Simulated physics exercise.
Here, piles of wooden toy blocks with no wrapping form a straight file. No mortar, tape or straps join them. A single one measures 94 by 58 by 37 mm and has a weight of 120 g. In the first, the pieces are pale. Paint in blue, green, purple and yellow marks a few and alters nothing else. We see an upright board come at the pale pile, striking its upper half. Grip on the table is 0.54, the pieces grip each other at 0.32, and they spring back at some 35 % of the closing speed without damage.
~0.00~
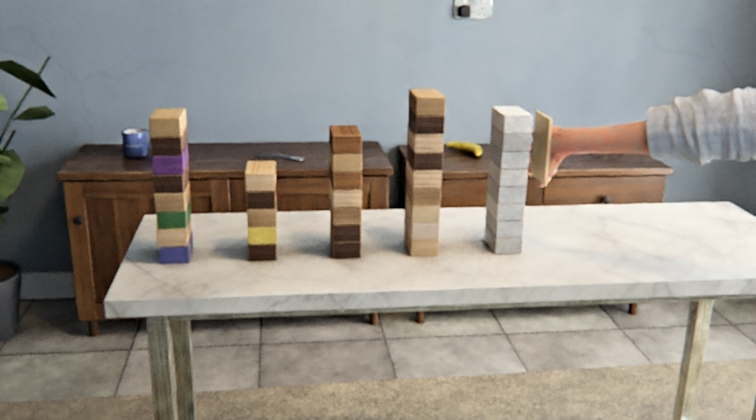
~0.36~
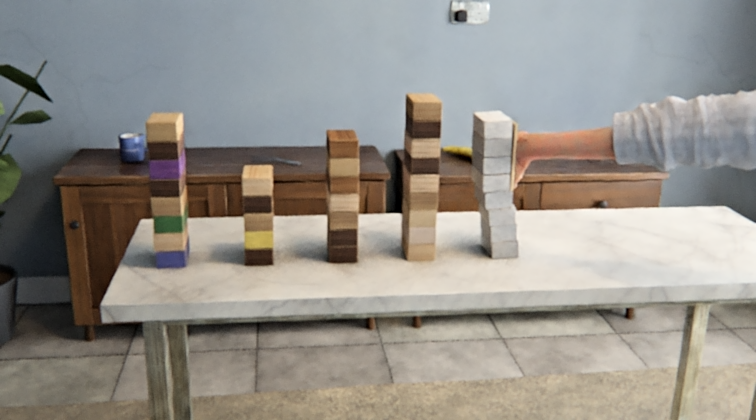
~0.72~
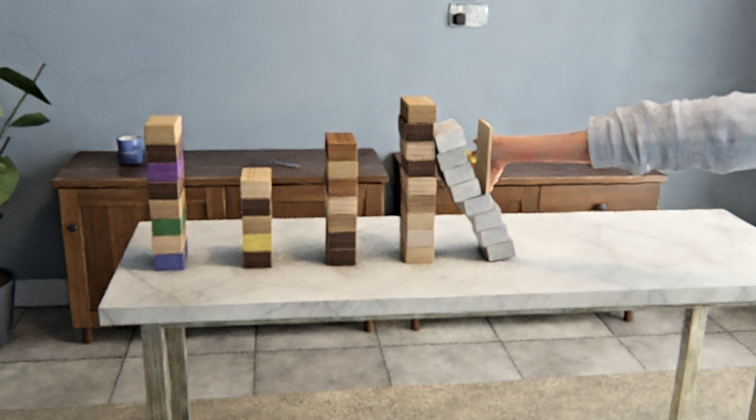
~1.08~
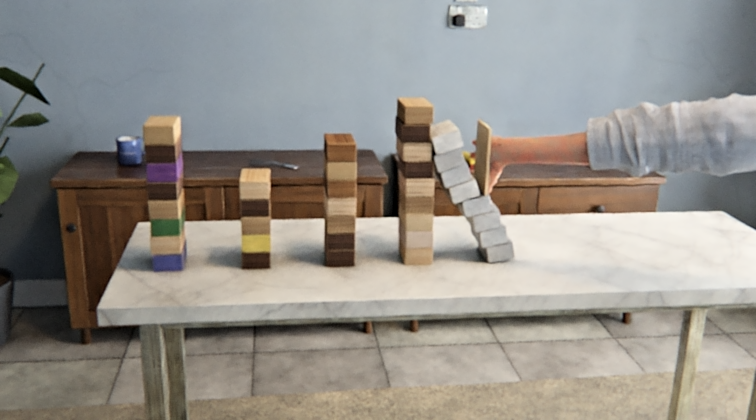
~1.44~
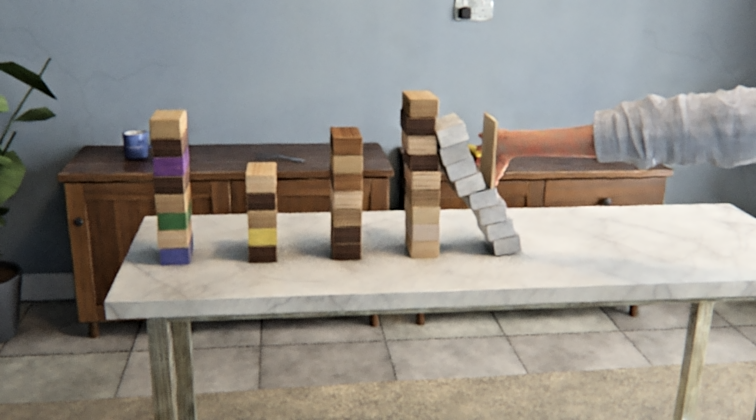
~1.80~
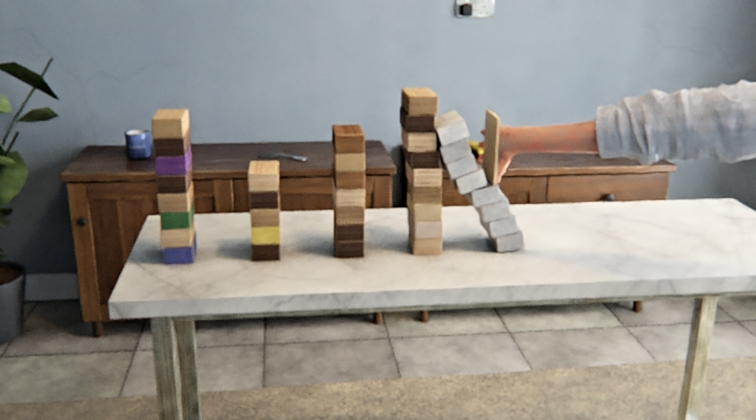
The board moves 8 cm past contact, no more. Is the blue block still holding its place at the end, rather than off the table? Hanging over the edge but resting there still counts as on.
Yes, it is.
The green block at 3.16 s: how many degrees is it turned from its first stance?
Near 0 degrees from how it began.
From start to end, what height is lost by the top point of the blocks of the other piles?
Roughly 18 centimetres lower at the end.
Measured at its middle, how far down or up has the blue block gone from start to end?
0 centimetres lower, roughly.
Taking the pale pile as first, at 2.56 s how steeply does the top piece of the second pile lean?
It leans around 20°.
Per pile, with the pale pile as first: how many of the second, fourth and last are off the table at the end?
Pieces: Second 0, fourth 0, last 6.
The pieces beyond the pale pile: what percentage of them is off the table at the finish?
I'd put it at roughly 20 per cent of them.
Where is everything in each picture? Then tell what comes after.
In the first frame (pixels give the middle of a visible side), board (549, 144) 36 mm short; blue block (174, 256); green block (172, 221); yellow block (262, 236); none of the others has stirred.
The second frame shows board (515, 149) 29 mm in; blue block (171, 260); none of the others has stirred.
The third frame shows board (490, 152) 8 cm in, stopped, top of the pale pile leaning 18°; blue block (169, 263); movement in 3 of them.
The fourth frame shows board (489, 153) 8 cm in, stopped, top of the pale pile leaning 19°; blue block (168, 264); movement in 4 of them.
The fifth frame shows board (495, 146) 8 cm in, stopped, top of the pale pile leaning 19°; blue block (175, 257); movement in 4 of them.
The sixth frame shows board (498, 143) 8 cm in, stopped, top of the pale pile leaning 21°; blue block (178, 256); purple block (171, 166); green block (175, 221); movement in 6 of them.
After 2.56 s, 4 of the pale pile down; none of the 29 other blocks off the table, 8 disturbed; blue block unmoved.
After 2.82 s, 4 of the pale pile down; none of the 29 other blocks off the table, 15 disturbed; blue block unmoved.
After 3.16 s, 4 of the pale pile down; none of the 29 other blocks off the table, 25 disturbed; blue block unmoved; yellow block 45° from how it stood, 22 mm lower.
After 3.64 s, 4 of the pale pile down; 6 of the 29 other blocks off the table; blue block unmoved; purple block 71° from how it stood, 74 cm lower.
In the end (3.8 s), 7 of the pale pile down; 6 of the 29 other blocks off the table; blue block unmoved; green block on its side; purple block on its side. From the last view, middles, blue block near (179, 248).
